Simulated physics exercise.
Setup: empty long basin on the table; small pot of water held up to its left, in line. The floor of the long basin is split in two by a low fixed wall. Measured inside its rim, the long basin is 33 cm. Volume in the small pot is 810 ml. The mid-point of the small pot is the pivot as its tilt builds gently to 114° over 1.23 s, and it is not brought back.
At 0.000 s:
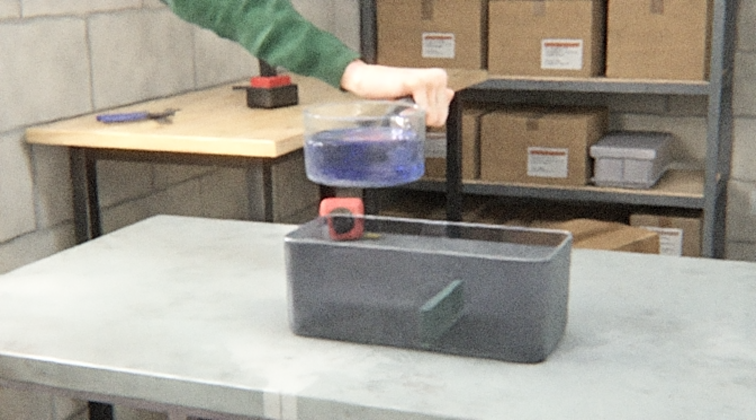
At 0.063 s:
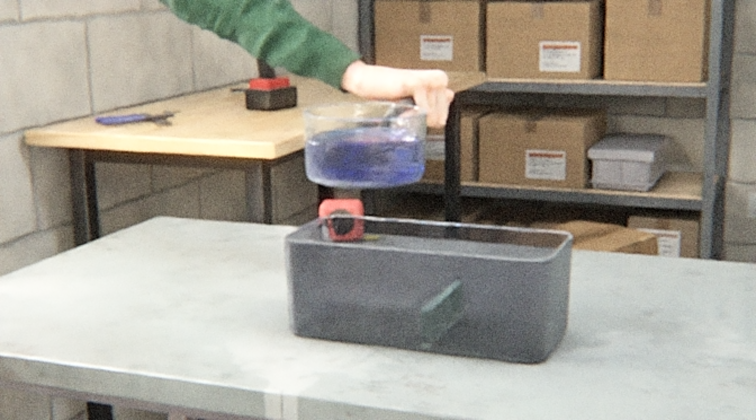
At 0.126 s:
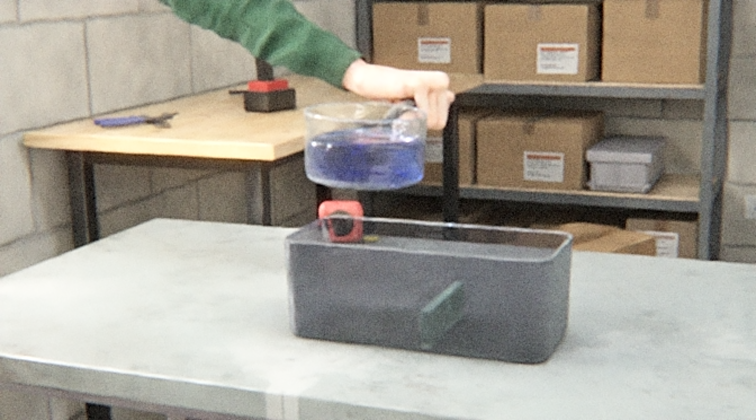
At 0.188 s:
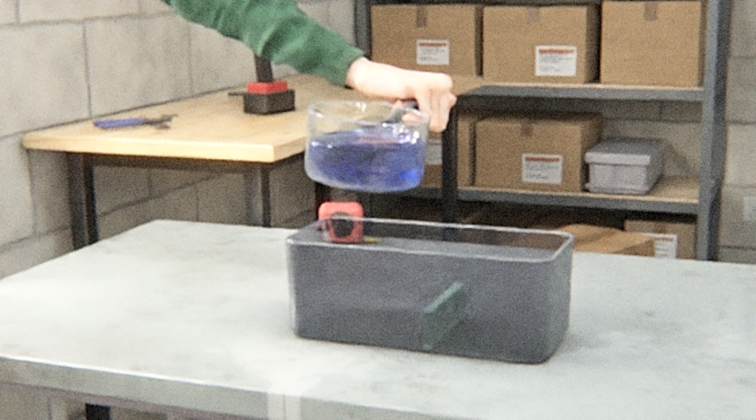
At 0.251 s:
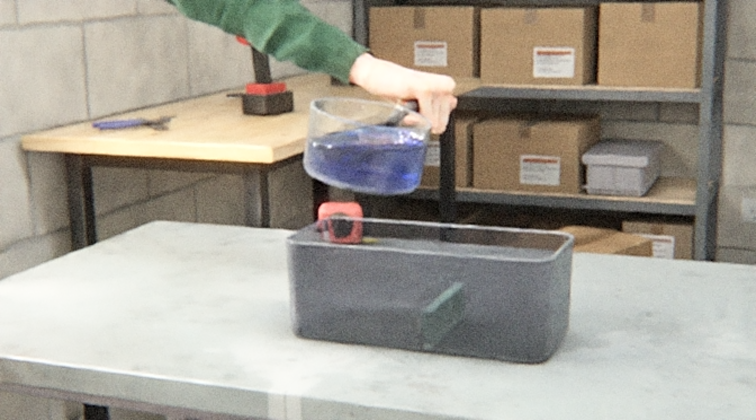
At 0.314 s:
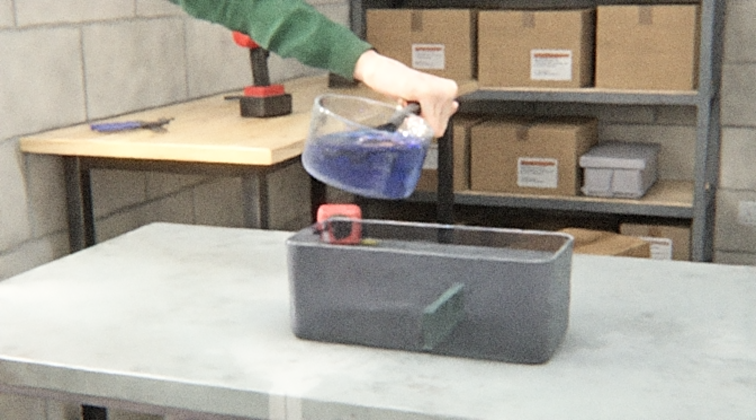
A hand slowly tilts a clear pot of blue liquid rightward above a long basin.
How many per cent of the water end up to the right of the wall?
About 68 per cent.
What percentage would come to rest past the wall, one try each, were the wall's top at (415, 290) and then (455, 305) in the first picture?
Around 95 and 55 percent, in that order.
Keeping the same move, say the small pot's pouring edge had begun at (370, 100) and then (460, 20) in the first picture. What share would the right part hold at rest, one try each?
The first try gives around 5 percent, the second around 75 percent.
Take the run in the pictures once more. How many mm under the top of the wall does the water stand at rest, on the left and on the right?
Measured: Left around 36 mm, right around 18 mm.
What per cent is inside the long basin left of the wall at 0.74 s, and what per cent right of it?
0 per cent left and 16 right, roughly.
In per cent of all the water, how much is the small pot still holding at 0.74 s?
Still held: Roughly 56 % of the total.
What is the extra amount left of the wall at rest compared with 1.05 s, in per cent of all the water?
Near 14 in a hundred.
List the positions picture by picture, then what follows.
It leans 0°; its right rim is at (421, 114); the water meets the walls at (314, 133) and (421, 138); the long basin's rim runs from (304, 227) to (561, 248); the wall's top is at (443, 295), in the first picture.
It leans 1°; its right rim is at (422, 116); the water meets the walls at (315, 133) and (421, 139), in the second picture.
It leans 3°; its right rim is at (423, 119); the water meets the walls at (315, 134) and (422, 140), in the third picture.
It leans 6°; its right rim is at (426, 123); the water meets the walls at (316, 135) and (422, 141), in the fourth picture.
It leans 11°; its right rim is at (428, 129); the water meets the walls at (317, 135) and (424, 142), in the fifth picture.
It leans 17°; its right rim is at (429, 137); the water meets the walls at (315, 137) and (426, 143), in the sixth picture.
By 0.74 s the tilt is 75° and 56 per cent is still to pour, 0 is left of the wall and 16 right of it.
By 1.05 s the tilt is 108° and 9 per cent is still to pour, 18 is left of the wall and 68 right of it.
By 1.38 s the tilt is 114° and 0 per cent is still to pour, 32 is left of the wall and 68 right of it.
By 1.73 s the tilt is 114° and 0 per cent is still to pour, 32 is left of the wall and 68 right of it.
At rest 32 per cent lies left of the wall, 68 right of it and 0 outside.
